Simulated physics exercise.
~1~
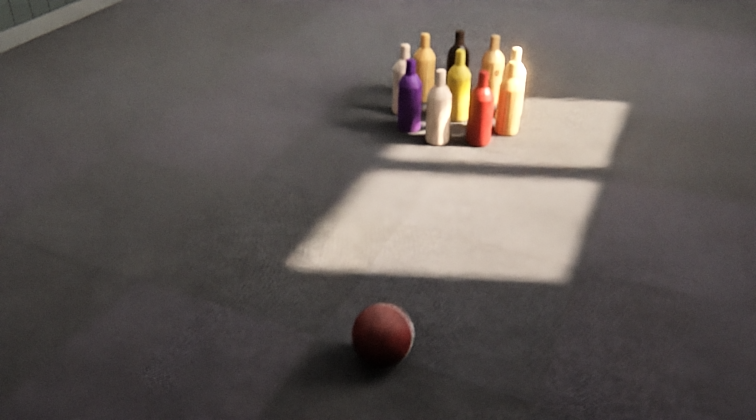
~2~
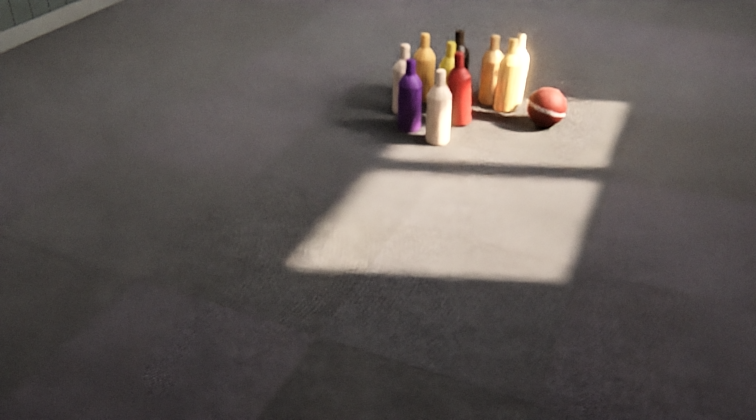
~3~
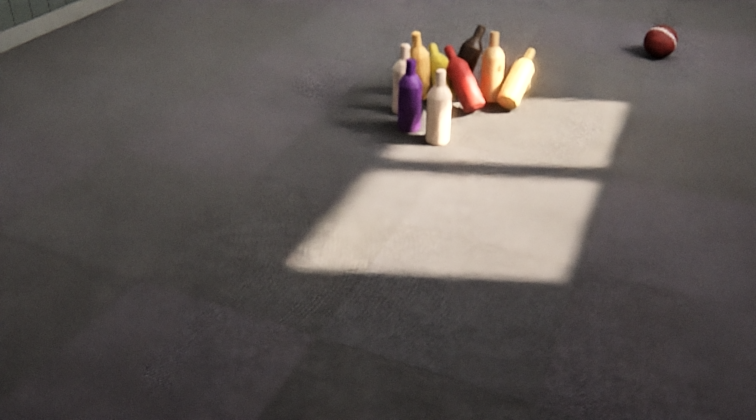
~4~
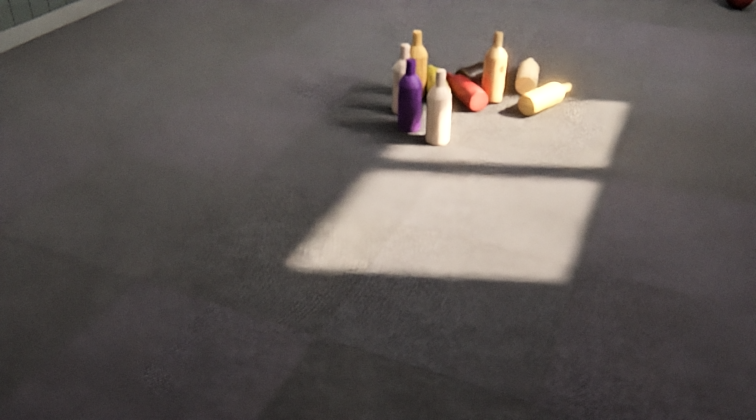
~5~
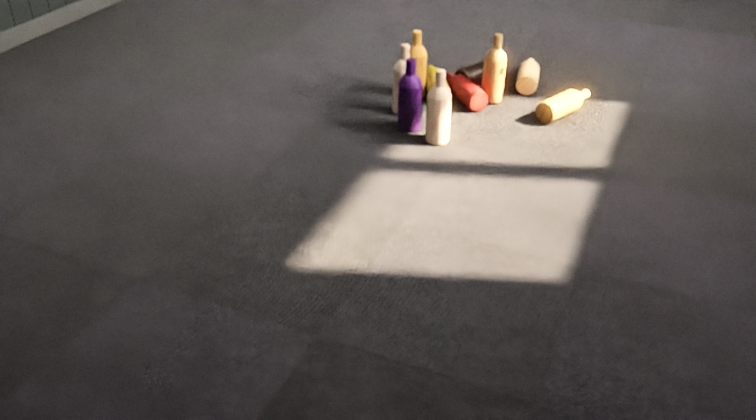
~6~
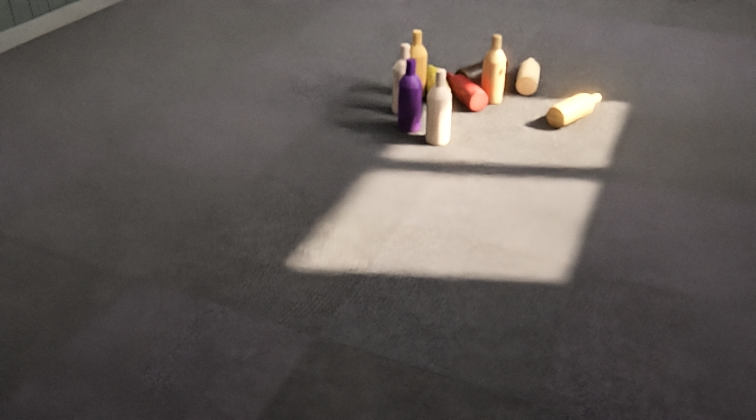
A dark grey floor, seen from above at an angle, holds a tight cluster of bottle-shaped skittles towards the upper right, beside patches of sunlight. Purple, cream, red, yellow, orange, tan and black ones stand together, with a dark red ball in the foreground. The ball travels up and to the right, passes the right side of the group and rolls away out of view. The red skittle shifts left, then topples along with the yellow, the black and some pale ones on the right. One pale yellow skittle rolls slightly rightward, while the purple one and several others remain upright.
